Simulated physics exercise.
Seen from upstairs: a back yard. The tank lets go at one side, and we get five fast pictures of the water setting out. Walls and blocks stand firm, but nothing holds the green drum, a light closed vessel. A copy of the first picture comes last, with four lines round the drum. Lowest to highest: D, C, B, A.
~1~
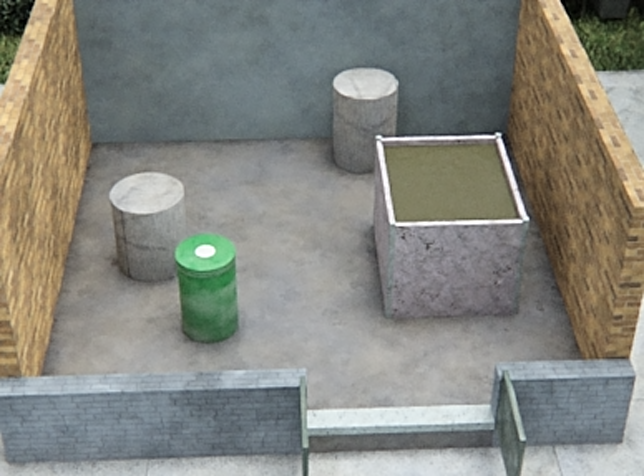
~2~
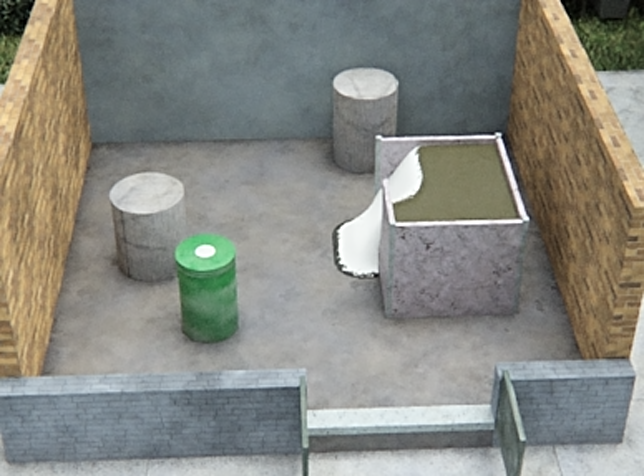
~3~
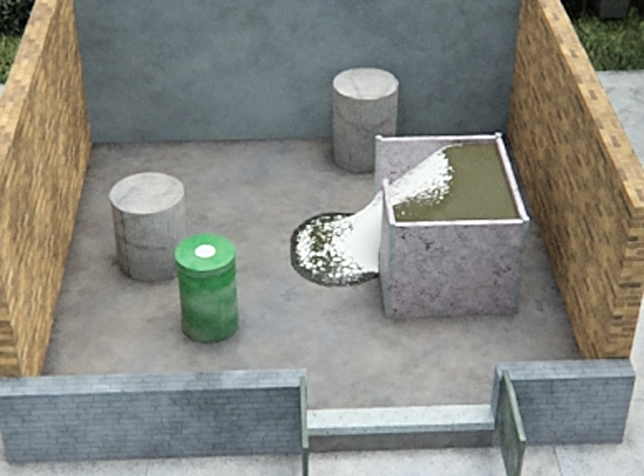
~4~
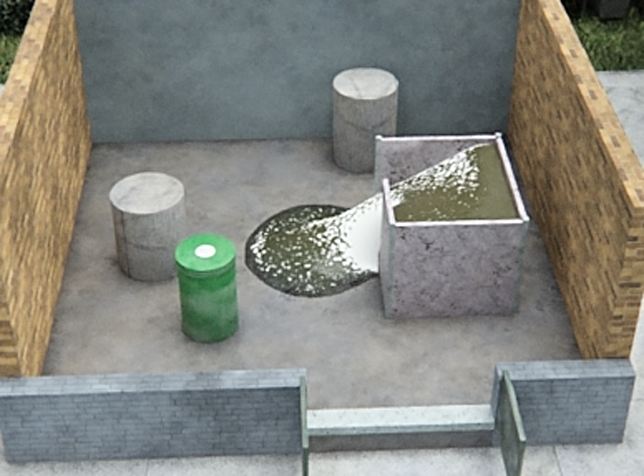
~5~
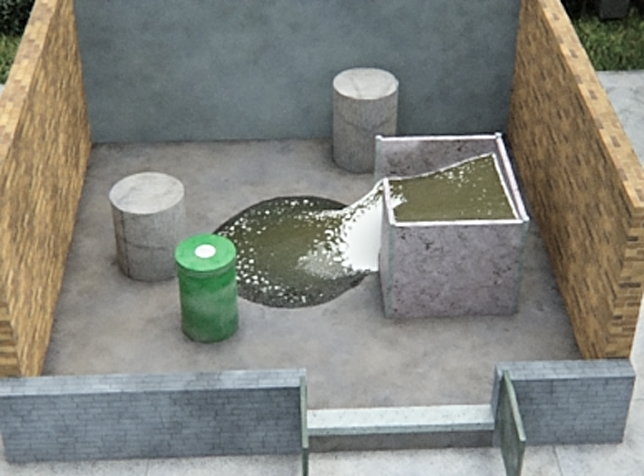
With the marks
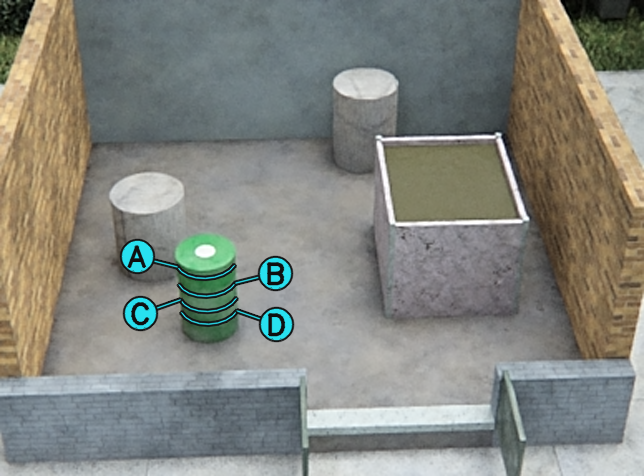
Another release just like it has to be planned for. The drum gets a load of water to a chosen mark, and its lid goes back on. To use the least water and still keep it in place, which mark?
Take D.
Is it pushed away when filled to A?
No, not at all.
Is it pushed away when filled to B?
No, not at all.
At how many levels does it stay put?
All four.
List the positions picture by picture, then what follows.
The first picture shows lid of the green drum at (205, 252); tank full, its middle at (448, 184); open gate at (401, 369).
In the second picture, 2 % of the ground under water, its edge towards the drum at (345, 261).
In the third picture, 4 % of the ground under water, its edge towards the drum at (317, 277).
In the fourth picture, 8 % of the ground under water, its edge towards the drum at (283, 286).
The fifth picture shows lid of the green drum at (205, 252); 12 % of the ground under water, its edge towards the drum at (235, 287).
In cyan, A at (205, 278); B at (206, 296); C at (207, 311); D at (208, 324); from the bottom up D, C, B, A.
For line A, it does not move.
For line B, it does not move.
For line C, it does not move.
For line D, it does not move.
